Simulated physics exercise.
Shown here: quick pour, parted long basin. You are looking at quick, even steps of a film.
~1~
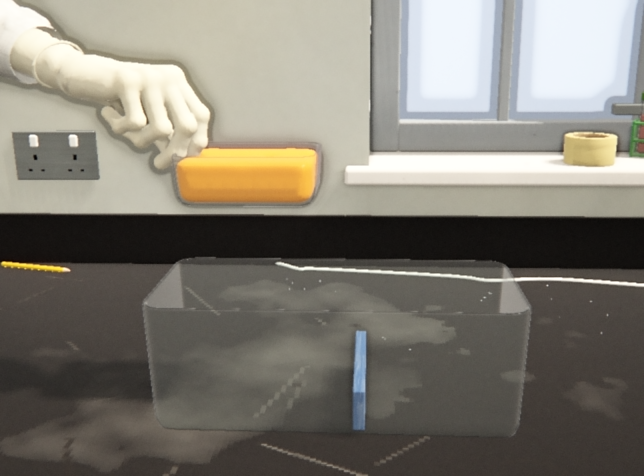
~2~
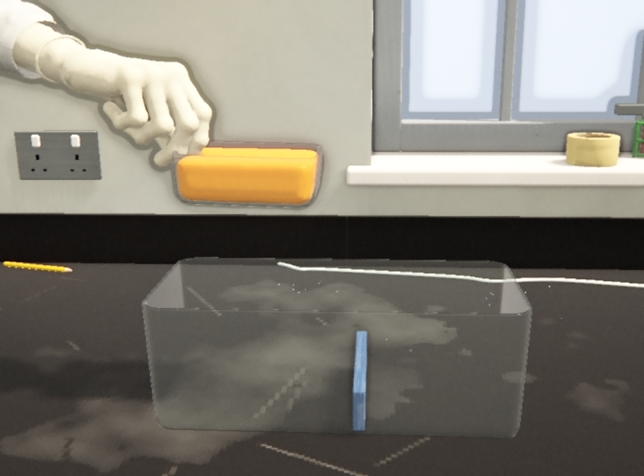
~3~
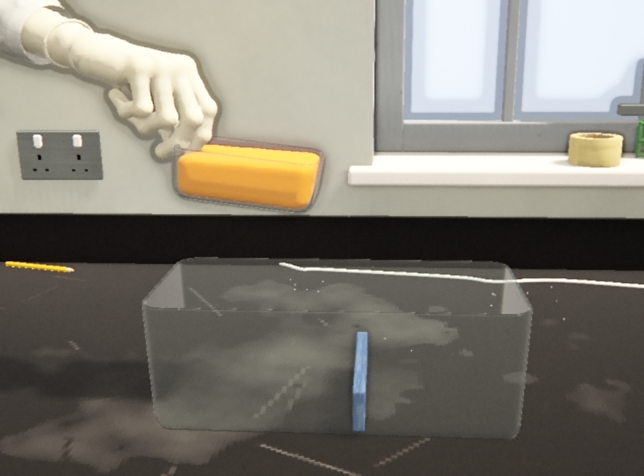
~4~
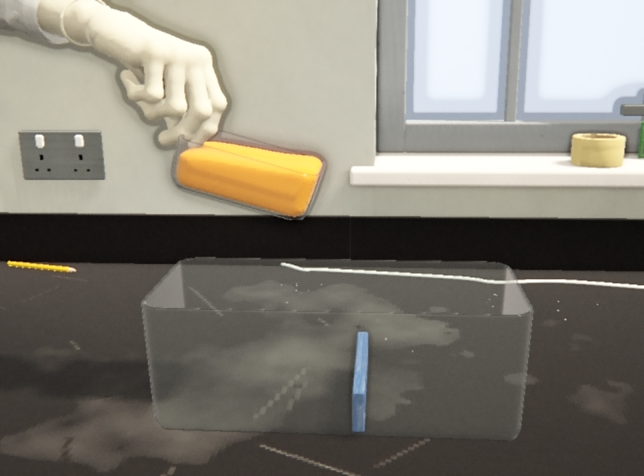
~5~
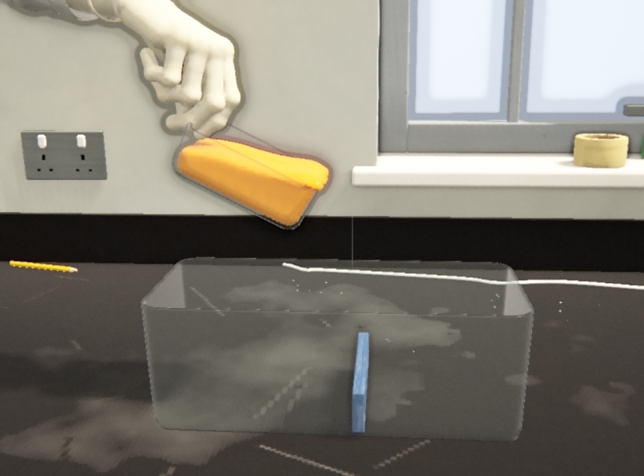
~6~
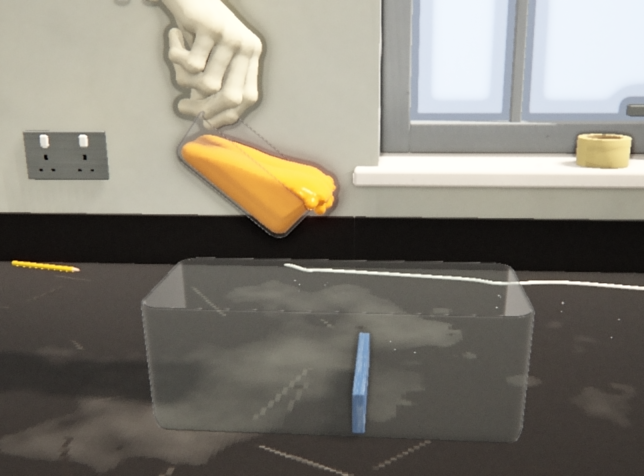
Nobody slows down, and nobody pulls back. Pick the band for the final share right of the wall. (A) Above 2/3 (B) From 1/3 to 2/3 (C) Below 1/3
(B) From 1/3 to 2/3.
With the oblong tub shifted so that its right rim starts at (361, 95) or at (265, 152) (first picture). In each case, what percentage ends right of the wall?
First about 75, then 10 per cent.
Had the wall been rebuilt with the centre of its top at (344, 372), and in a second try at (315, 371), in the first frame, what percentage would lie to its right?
Case 1: 70 %; case 2: 75 %.
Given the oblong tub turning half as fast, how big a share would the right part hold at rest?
Near 75 parts in a hundred.
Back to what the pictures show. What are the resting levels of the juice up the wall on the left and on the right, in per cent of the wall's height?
Left: About 20; right: About 20.
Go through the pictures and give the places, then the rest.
In the first frame, tilt 0°; pouring edge (318, 152); surface from (186, 156) to (316, 157); the long basin's rim runs from (162, 283) to (517, 287); the wall's top is at (360, 360).
In the second frame, tilt 2°; pouring edge (319, 154); surface from (187, 155) to (317, 158).
In the third frame, tilt 7°; pouring edge (320, 160); surface from (188, 151) to (318, 161).
In the fourth frame, tilt 16°; pouring edge (322, 170); surface from (189, 149) to (321, 165).
In the fifth frame, tilt 27°; pouring edge (321, 184); surface from (190, 145) to (311, 171); 5 per cent is over the edge.
In the sixth frame, tilt 40°; pouring edge (316, 199); surface from (192, 141) to (293, 172); 14 per cent is over the edge.
A moment on, the oblong tub is tipped right over and 6 per cent is still to pour, 37 is left of the wall and 46 right of it.
Next, the oblong tub is tipped right over and 0 per cent is still to pour, 41 is left of the wall and 54 right of it.
Then the oblong tub is tipped right over and 0 per cent is still to pour, 45 is left of the wall and 52 right of it.
Later the oblong tub is tipped right over and 0 per cent is still to pour, 46 is left of the wall and 52 right of it.
In the end 46 per cent lies left of the wall, 52 right of it and 2 outside.
